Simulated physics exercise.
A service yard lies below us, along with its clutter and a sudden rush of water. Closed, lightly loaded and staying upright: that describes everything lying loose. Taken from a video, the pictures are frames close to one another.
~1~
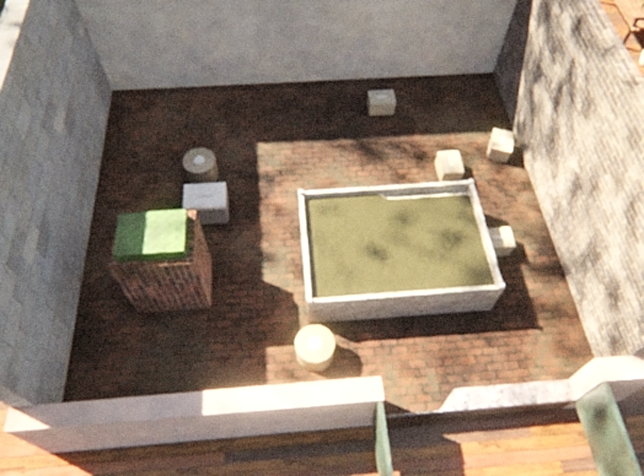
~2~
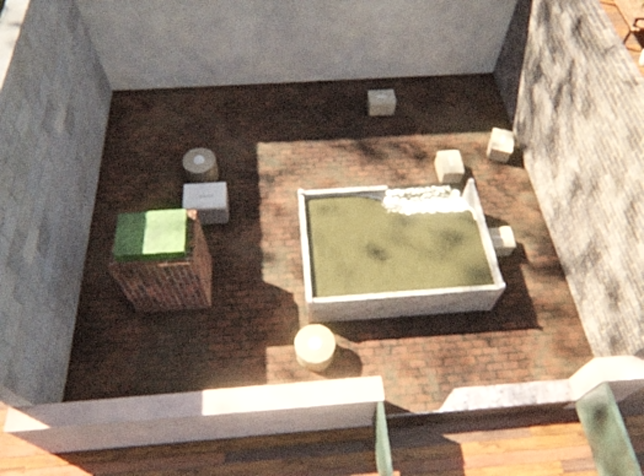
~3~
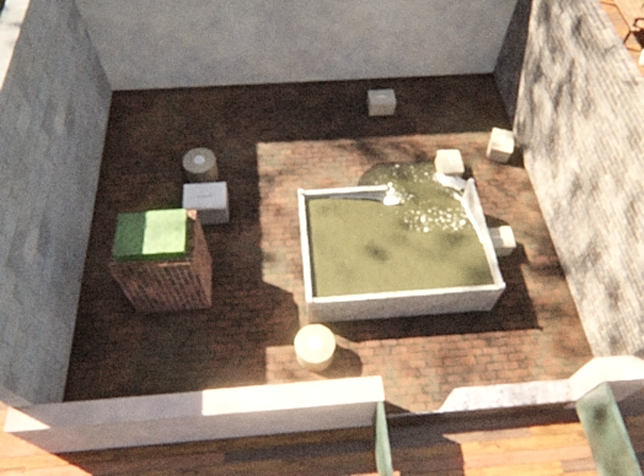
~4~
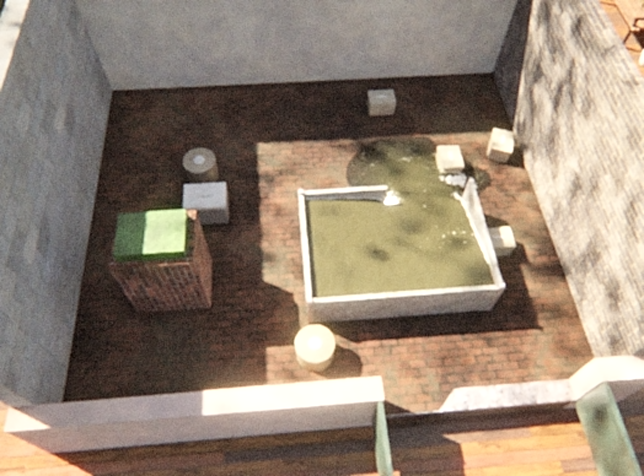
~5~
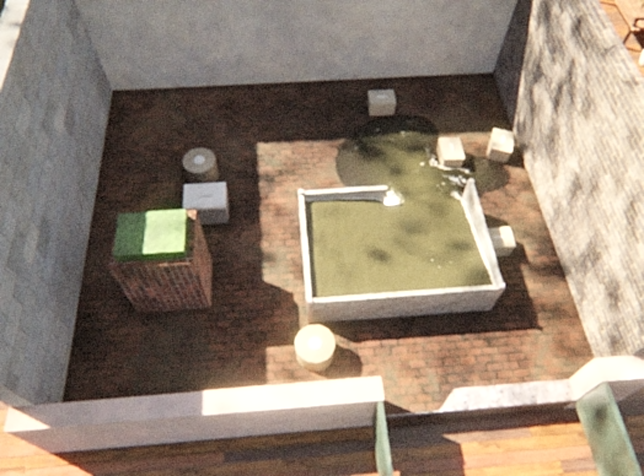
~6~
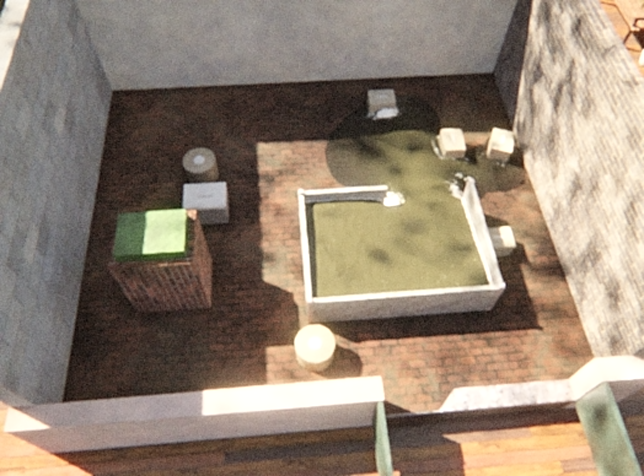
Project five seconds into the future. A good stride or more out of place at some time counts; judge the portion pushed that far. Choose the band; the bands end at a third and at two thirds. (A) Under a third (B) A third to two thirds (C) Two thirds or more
A third to two thirds.
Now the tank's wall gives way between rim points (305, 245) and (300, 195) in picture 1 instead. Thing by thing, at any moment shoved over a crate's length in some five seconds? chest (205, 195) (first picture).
Verdict: Swept aside.
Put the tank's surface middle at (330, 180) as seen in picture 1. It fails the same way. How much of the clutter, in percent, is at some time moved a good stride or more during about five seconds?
Roughly 30 in a hundred.
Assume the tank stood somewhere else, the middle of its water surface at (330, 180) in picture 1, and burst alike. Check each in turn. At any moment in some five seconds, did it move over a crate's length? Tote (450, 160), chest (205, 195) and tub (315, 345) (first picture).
Item one not displaced far, item two not displaced far, item three not displaced far.
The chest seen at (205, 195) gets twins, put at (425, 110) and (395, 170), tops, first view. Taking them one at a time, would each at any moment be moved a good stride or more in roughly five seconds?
First goes the distance, second goes the distance.
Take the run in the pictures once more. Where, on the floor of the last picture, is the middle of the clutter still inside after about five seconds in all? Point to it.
The remaining things centre around (341, 186).
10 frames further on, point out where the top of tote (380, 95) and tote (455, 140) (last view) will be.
Look for them close to (351, 70) and (488, 67).
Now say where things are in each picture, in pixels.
The first frame shows a tote at (451, 162) rests on the ground; a tote at (382, 97) rests on the ground; 0 of 7 have shifted.
The second frame shows a tote at (451, 162) rests on the ground; a tote at (382, 97) rests on the ground; 0 of 7 have shifted.
The third frame shows a tote at (451, 161) rests on the ground; a tote at (382, 97), on the bottom; 0 of 7 have shifted.
The fourth frame shows a tote at (451, 156), on the bottom, close to its start; a tote at (382, 97) rests on the ground; 1 of 7 have shifted.
The fifth frame shows a tote at (452, 148) rests on the ground, close to its start; a tote at (382, 97), on the bottom; 1 of 7 have shifted.
The sixth frame shows a tote at (453, 139) rests on the ground, a stride from its start; a tote at (382, 97) rests on the ground; 1 of 7 have shifted.
A moment on, 1 of 7 are well off their spots; 0 afloat.
Next, 2 of 7 are well off their spots; 3 afloat.
Later, 3 of 7 are well off their spots; 2 afloat.
In the end, 2 of 7 are well off their spots, and 3 have been at some point; 2 afloat.
